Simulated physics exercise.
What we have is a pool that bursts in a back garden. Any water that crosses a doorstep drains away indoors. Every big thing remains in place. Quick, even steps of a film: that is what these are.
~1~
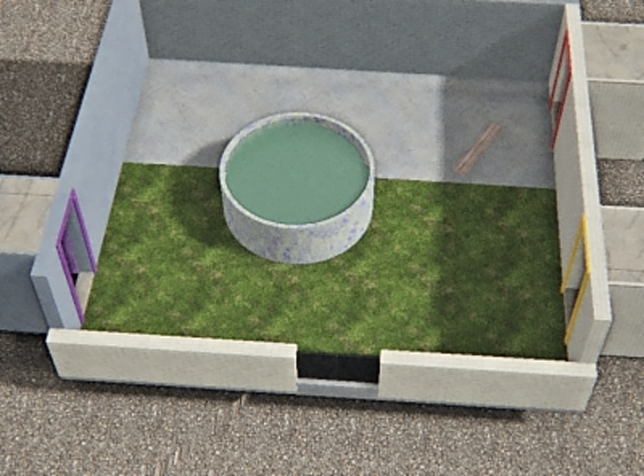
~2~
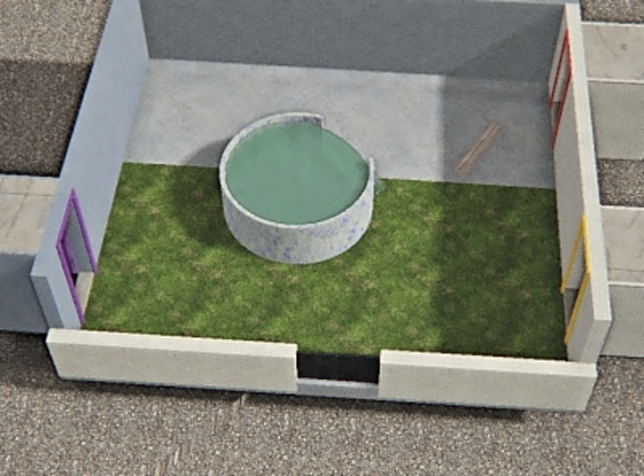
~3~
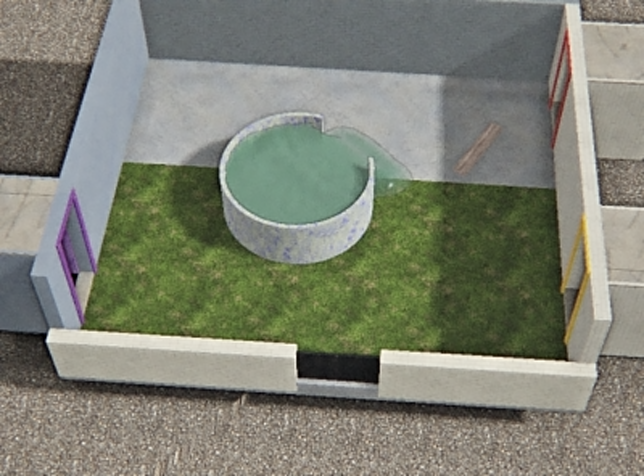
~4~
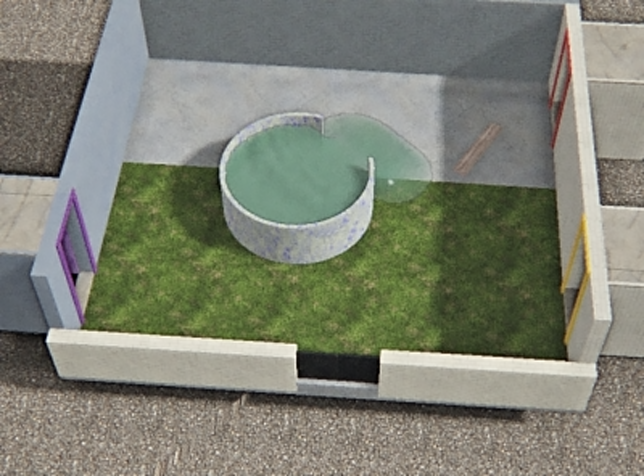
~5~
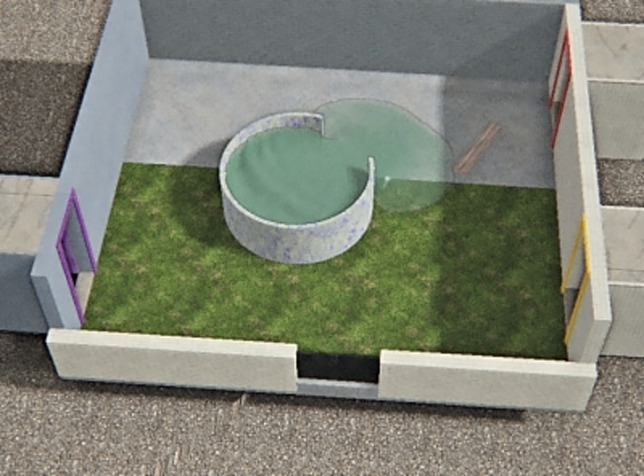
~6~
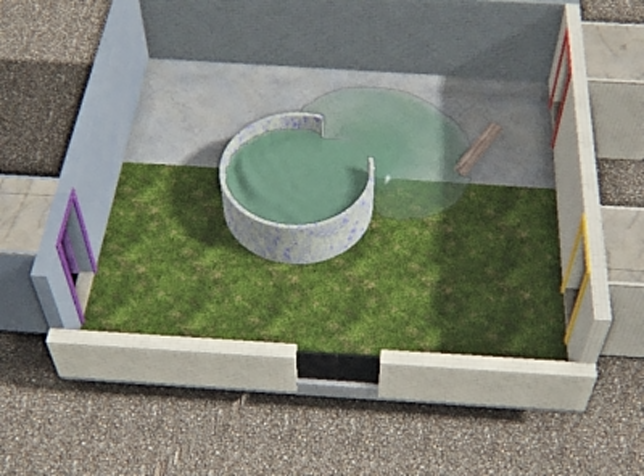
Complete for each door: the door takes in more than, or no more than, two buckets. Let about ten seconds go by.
Completed: The yellow door takes in no more than two buckets; the purple door takes in no more than two buckets; the red door takes in more than two buckets.
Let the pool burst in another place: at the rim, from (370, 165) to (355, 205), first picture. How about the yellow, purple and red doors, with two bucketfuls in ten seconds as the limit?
So the yellow one ends up above, the purple one ends up below and the red one ends up below.
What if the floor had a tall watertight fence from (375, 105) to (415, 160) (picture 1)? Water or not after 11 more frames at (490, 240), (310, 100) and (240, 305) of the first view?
In turn: Wet, awash, not flooded.
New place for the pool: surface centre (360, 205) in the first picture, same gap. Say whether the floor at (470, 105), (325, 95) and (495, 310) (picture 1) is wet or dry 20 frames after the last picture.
Spot by spot, in the order asked: Swamped, swamped, swamped.
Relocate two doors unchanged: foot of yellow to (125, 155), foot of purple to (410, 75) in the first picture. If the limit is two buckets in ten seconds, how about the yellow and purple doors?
For yellow it remains below, and for purple it ends up above.
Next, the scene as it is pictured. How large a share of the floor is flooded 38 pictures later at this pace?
Close to 75 in a hundred, I think.
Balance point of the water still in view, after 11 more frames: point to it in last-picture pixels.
Somewhere near (374, 160).
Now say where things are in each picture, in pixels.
The first picture shows the round pool at (297, 171) is whole and still.
In the second picture, water pours out on the round pool's far side and has run to (381, 190).
In the third picture, the front is at (408, 179), out from the gap on the round pool's far side.
In the fourth picture, water pours out on the round pool's far side and has run to (425, 163).
In the fifth picture, the front is at (448, 152), out from the gap on the round pool's far side.
In the sixth picture, water pours out on the round pool's far side and has run to (458, 129).
A moment on, water covers 30 % of the floor; the yellow door not reached, the purple door not reached, the red door not reached.
Next, water covers 35 % of the floor; the yellow door not reached, the purple door not reached, the red door under two buckets in.
Then, water covers 45 % of the floor; the yellow door not reached, the purple door not reached, the red door far over two buckets in.
Later, water covers 75 % of the floor; the yellow door wet at the sill, nothing in, the purple door not reached, the red door far over two buckets in.
In the end, water covers 95 % of the floor; the yellow door wet at the sill, nothing in, the purple door not reached, the red door far over two buckets in.
